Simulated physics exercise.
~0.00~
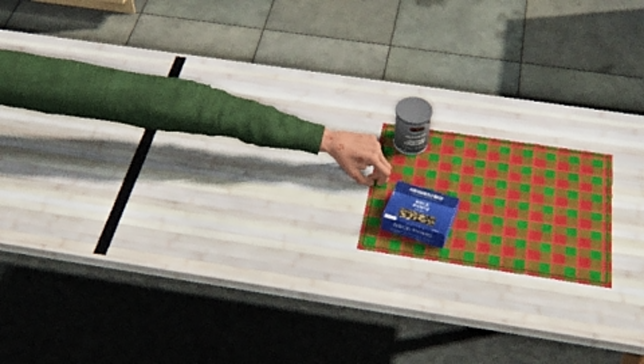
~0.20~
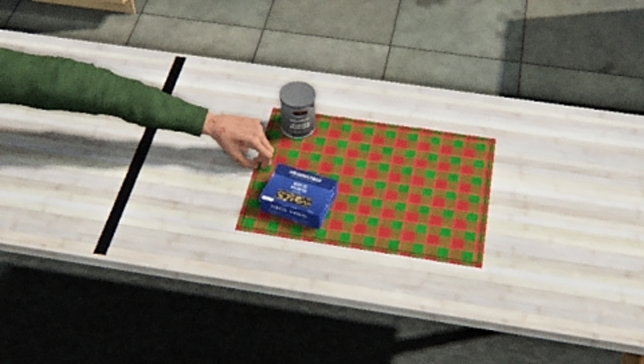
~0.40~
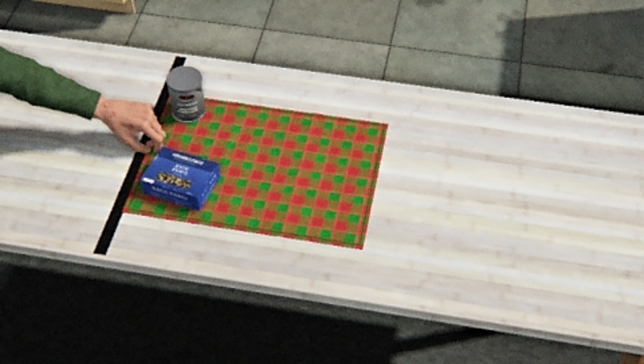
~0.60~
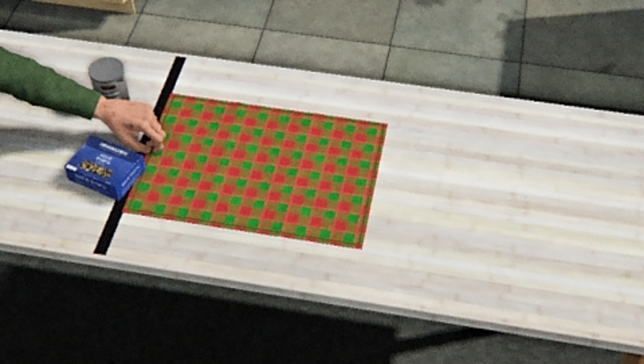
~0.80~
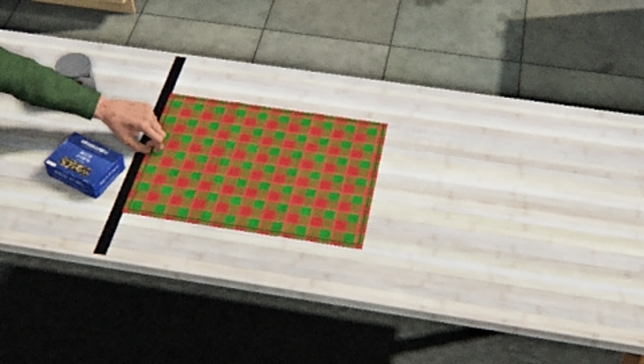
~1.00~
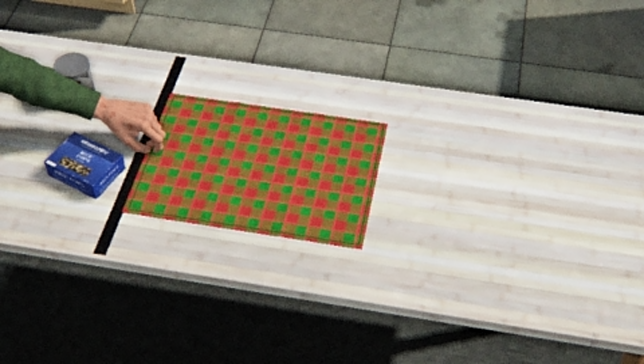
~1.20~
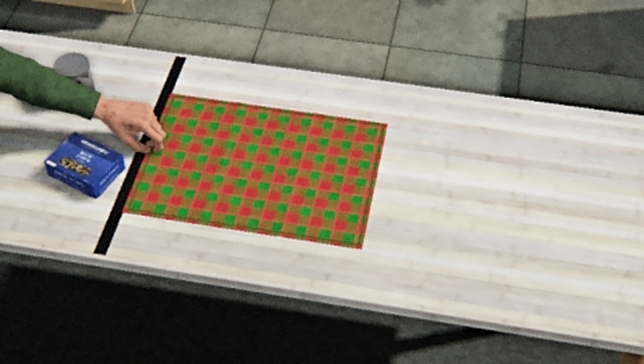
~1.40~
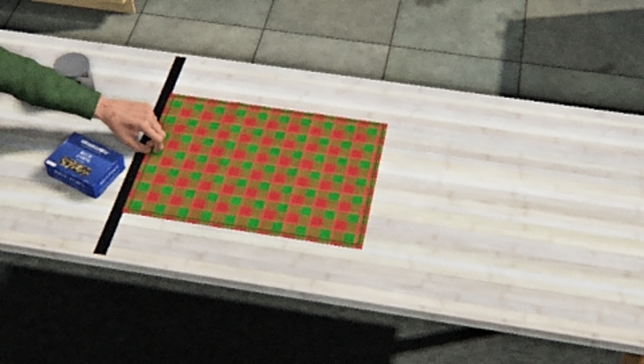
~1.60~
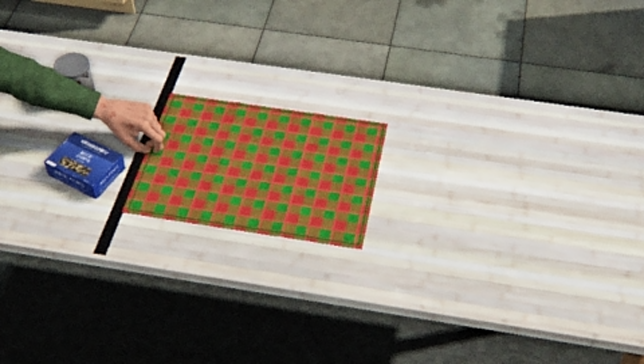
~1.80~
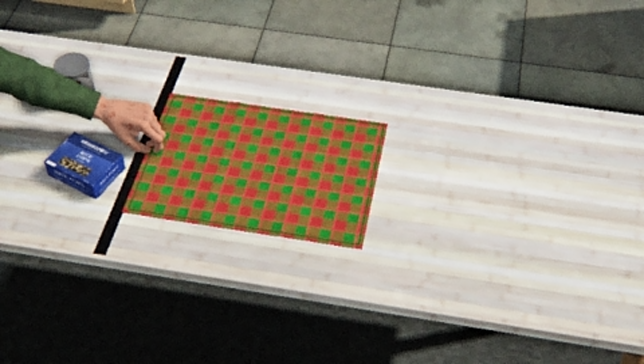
A pale wooden table stands on grey paving, seen from above at an angle by a still camera, with a black tape line across its left part. A green and red checked place mat lies to the right of the tape, carrying a grey tin at its back left and a blue packet nearer the front. A hand in a green sleeve draws the mat left, and both things ride along with it. The hand and mat stop at the tape, but the tin and packet slide on leftward off the cloth. Both come to rest on bare wood beyond the tape, the tin still upright.
